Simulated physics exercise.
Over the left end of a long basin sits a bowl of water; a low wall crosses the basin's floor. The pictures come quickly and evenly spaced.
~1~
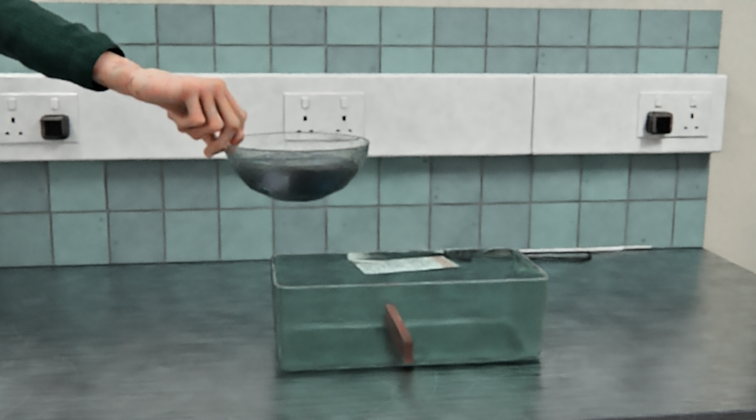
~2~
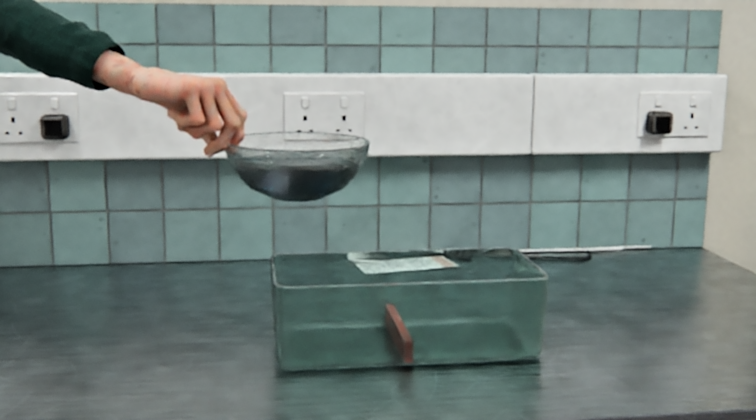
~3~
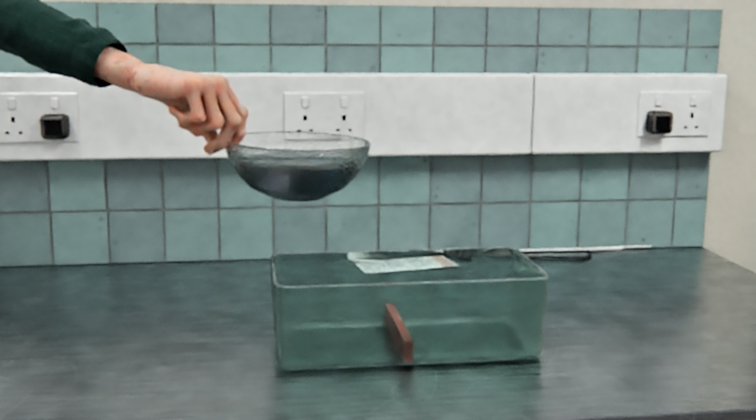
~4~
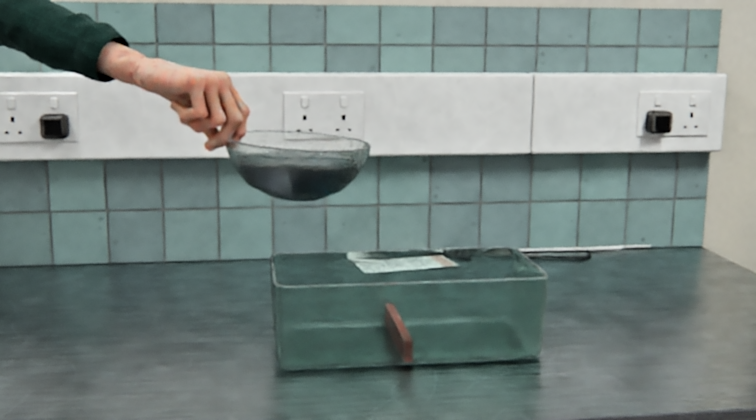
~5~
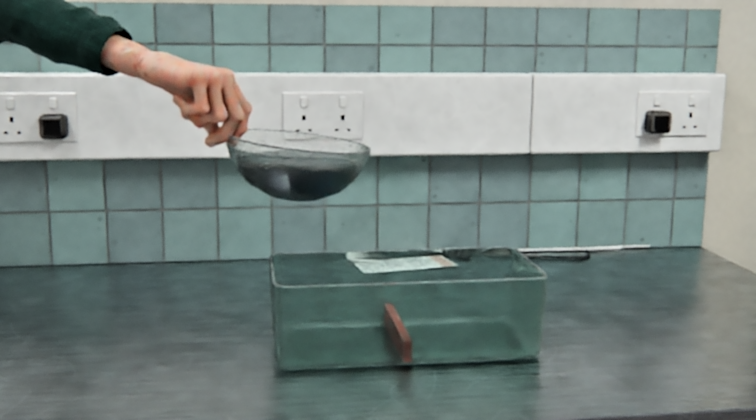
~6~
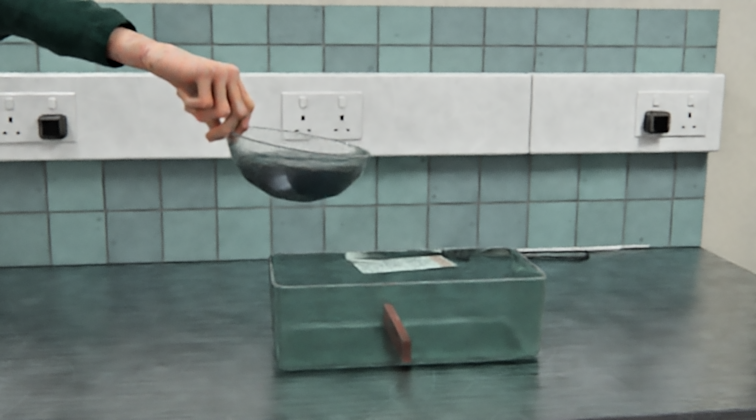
A hand holding a glass bowl of dark liquid above a clear rectangular basin, slowly tilting it slightly to the right.
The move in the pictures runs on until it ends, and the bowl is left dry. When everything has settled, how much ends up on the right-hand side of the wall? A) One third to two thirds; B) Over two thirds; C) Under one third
A.
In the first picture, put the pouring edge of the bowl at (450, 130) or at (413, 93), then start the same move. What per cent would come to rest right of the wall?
Roughly 90 percent on the first try and 85 percent on the second.
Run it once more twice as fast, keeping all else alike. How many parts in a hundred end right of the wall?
Around 50 percent.
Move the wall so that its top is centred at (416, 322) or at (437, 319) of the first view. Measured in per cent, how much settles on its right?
About 30 % and 10 %.
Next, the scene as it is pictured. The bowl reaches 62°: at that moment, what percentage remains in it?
About 45 %.
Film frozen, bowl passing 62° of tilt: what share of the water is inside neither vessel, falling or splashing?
40 in a hundred.
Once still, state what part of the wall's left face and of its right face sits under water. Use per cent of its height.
The left part 40 per cent, the right part 40.
A moment on, the bowl is tipped part way and 46 per cent is still to pour, 2 is left of the wall and 10 right of it.
Next, the bowl is tipped on its side and 2 per cent is still to pour, 35 is left of the wall and 56 right of it.
Then the bowl is tipped on its side and 0 per cent is still to pour, 42 is left of the wall and 57 right of it.
Later the bowl is tipped on its side and 0 per cent is still to pour, 42 is left of the wall and 57 right of it.
Finally, 42 per cent lies left of the wall, 57 right of it and 1 outside.
